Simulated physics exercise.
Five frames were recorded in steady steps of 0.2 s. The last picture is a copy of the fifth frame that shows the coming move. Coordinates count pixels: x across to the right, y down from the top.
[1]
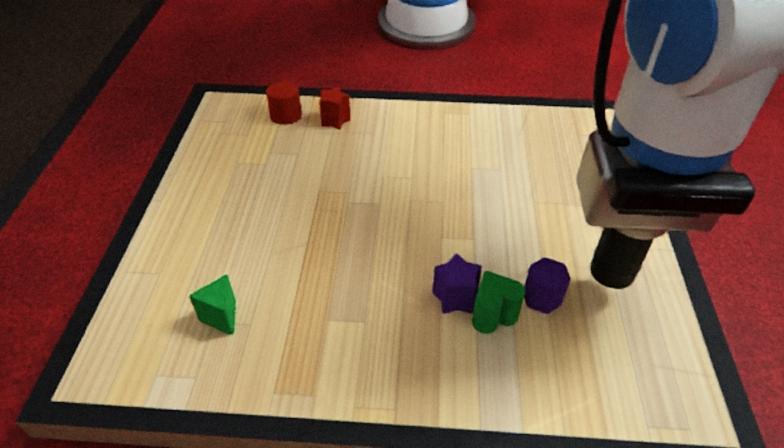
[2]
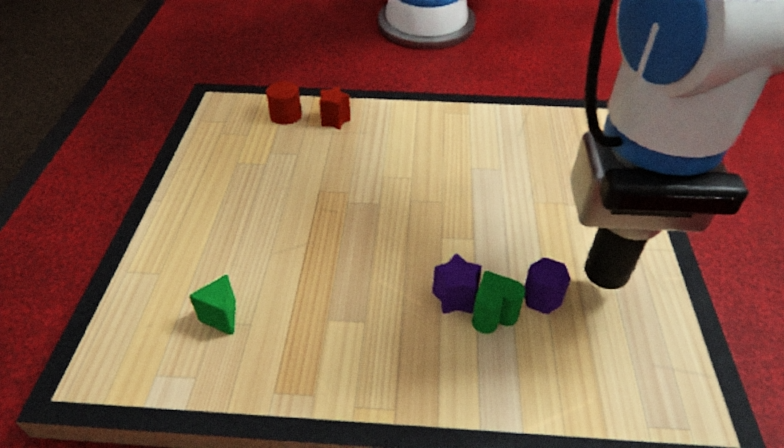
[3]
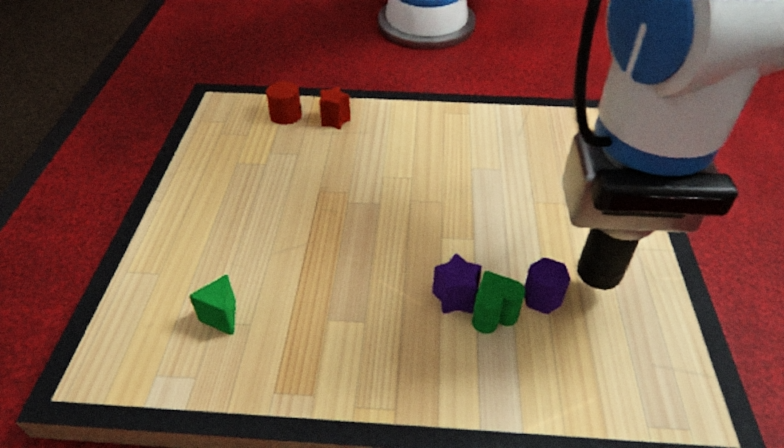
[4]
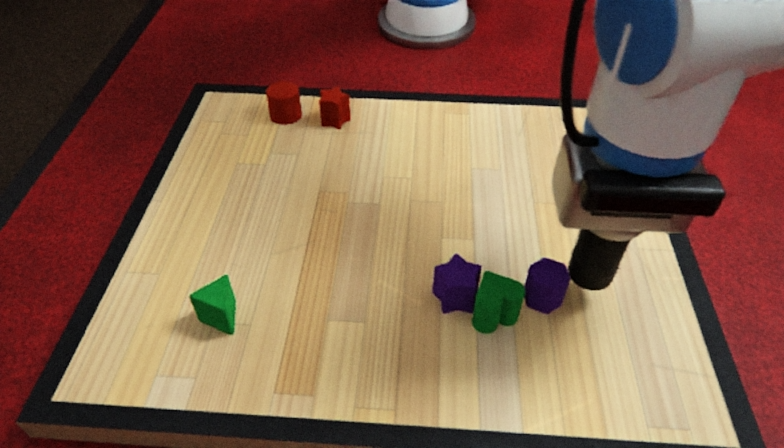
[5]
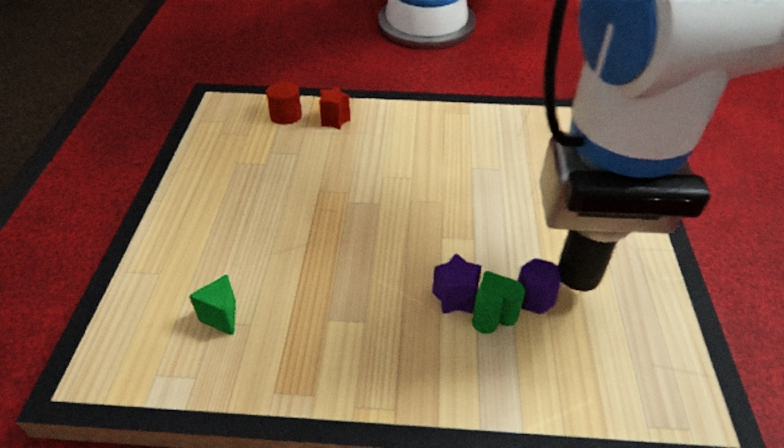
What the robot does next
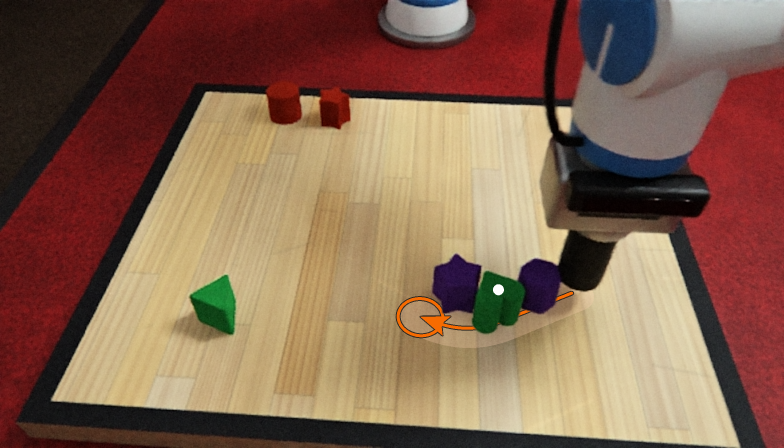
A light wooden board with a black border lies on a red surface, seen from above at an angle by a still camera. Two red blocks sit at the upper left, a green block at the lower left, and a green block between two purple ones right of centre. The robot arm's dark peg slides slightly left, then nudges the right-hand purple block a little leftward.
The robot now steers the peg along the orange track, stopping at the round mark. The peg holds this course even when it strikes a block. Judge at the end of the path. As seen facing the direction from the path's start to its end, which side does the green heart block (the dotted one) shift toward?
It's set to shift left.
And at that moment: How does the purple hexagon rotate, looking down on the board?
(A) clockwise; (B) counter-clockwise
(B)
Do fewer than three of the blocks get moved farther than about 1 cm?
The answer is no.
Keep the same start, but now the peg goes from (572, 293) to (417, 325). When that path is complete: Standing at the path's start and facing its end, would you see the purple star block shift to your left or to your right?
Right-hand side.
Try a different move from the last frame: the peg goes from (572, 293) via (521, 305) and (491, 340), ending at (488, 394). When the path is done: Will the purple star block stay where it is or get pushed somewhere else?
It shifts.
The drawn path runs from (572, 293) over (526, 312) and (475, 328) to (420, 317); the dot is on the green heart block.
On the path given first. One third of the way, peg (530, 294); purple star block (455, 274), turned 20° clockwise; green heart block (462, 316), turned 30° clockwise; purple hexagon (492, 295), turned 15° anticlockwise.
Two thirds of the way, peg (478, 310); purple star block (442, 275), turned 70° clockwise; green heart block (407, 335), turned 40° clockwise; purple hexagon (438, 313), turned 20° anticlockwise.
At the end, peg (422, 299); purple star block (413, 260), turned 135° clockwise; green heart block (372, 345); purple hexagon (385, 312), turned 55° anticlockwise.
